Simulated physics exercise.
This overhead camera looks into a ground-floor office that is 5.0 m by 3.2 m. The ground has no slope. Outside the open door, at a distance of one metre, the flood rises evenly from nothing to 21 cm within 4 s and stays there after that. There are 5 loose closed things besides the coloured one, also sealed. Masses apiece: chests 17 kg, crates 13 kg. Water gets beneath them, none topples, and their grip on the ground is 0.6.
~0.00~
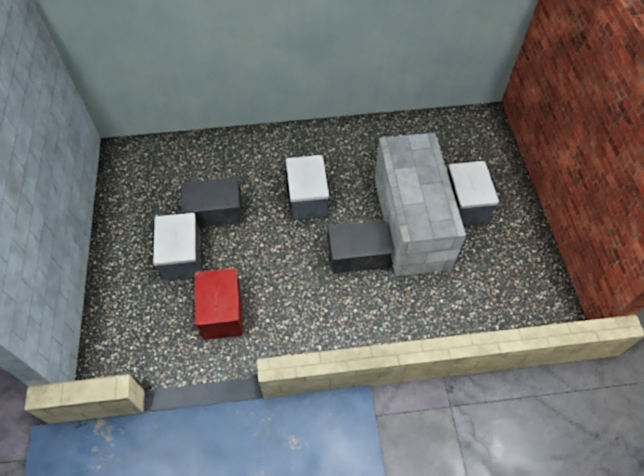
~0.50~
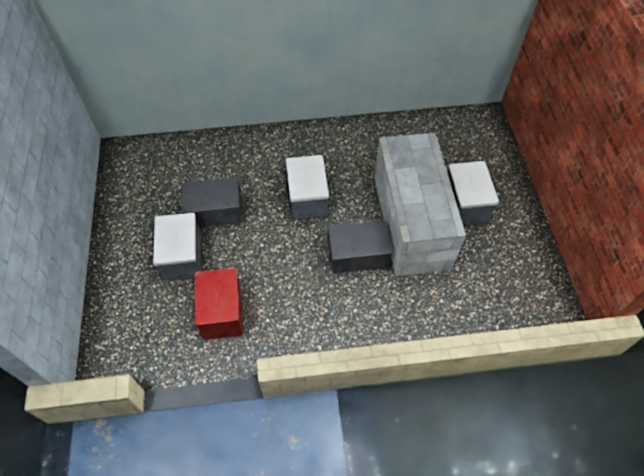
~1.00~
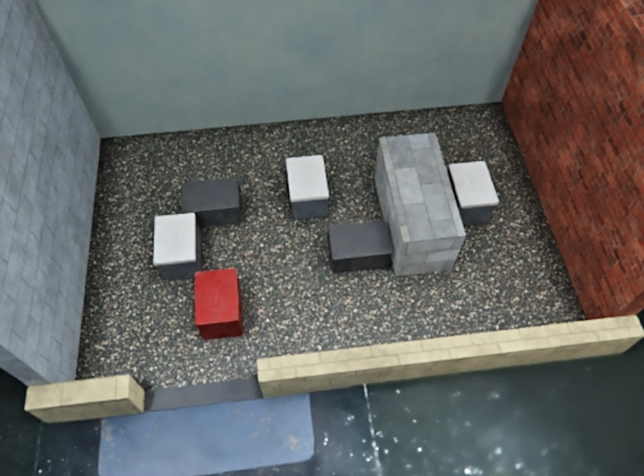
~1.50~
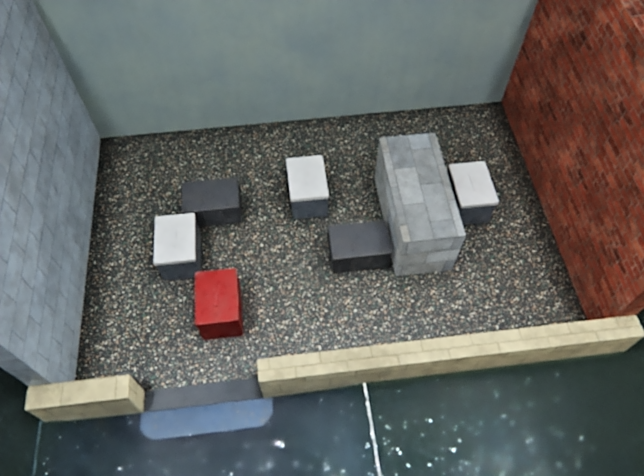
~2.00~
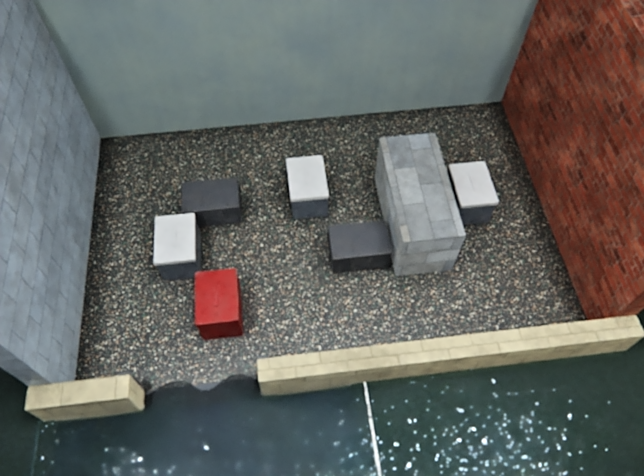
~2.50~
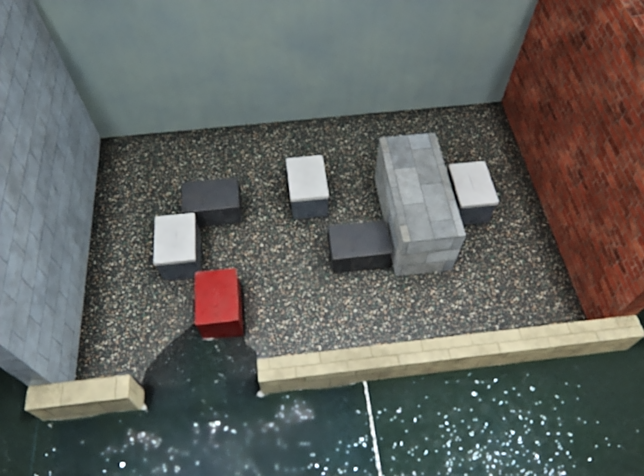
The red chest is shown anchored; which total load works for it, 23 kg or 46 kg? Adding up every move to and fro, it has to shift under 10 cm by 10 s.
Pretty sure it takes the high figure.
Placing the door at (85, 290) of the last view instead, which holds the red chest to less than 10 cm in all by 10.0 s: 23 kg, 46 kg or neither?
For that position, the bigger mass alone succeeds.
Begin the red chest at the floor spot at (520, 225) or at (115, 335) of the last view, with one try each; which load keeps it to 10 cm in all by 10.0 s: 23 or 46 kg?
First try both suffice, second try both suffice.
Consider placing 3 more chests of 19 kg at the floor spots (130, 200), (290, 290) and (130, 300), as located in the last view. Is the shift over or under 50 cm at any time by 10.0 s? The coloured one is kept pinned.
Order as asked: Goes beyond / stays within / goes beyond.
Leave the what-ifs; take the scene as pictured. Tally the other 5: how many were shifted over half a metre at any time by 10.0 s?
The number is 1.
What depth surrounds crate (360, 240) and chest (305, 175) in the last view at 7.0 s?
Some 6 cm at the first, some 2 cm at the second.
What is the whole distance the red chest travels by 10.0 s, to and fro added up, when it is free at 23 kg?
Path length near 80 cm.
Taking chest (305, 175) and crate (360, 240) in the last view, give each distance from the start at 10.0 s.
First 0 cm, then 100 cm.
After 3.5 s the red chest would be 0 cm from its start with 23 kg and 0 cm from its start with 46 kg; 5 cm of water round it then.
After 4.5 s the red chest would be 13 cm from its start with 23 kg and 0 cm from its start with 46 kg; 7 cm of water round it then.
After 7.0 s the red chest would be 76 cm from its start with 23 kg and 0 cm from its start with 46 kg; 8 cm of water round it then.
After 10.0 s the red chest would be 86 cm from its start with 23 kg and 0 cm from its start with 46 kg; 8 cm of water round it then.
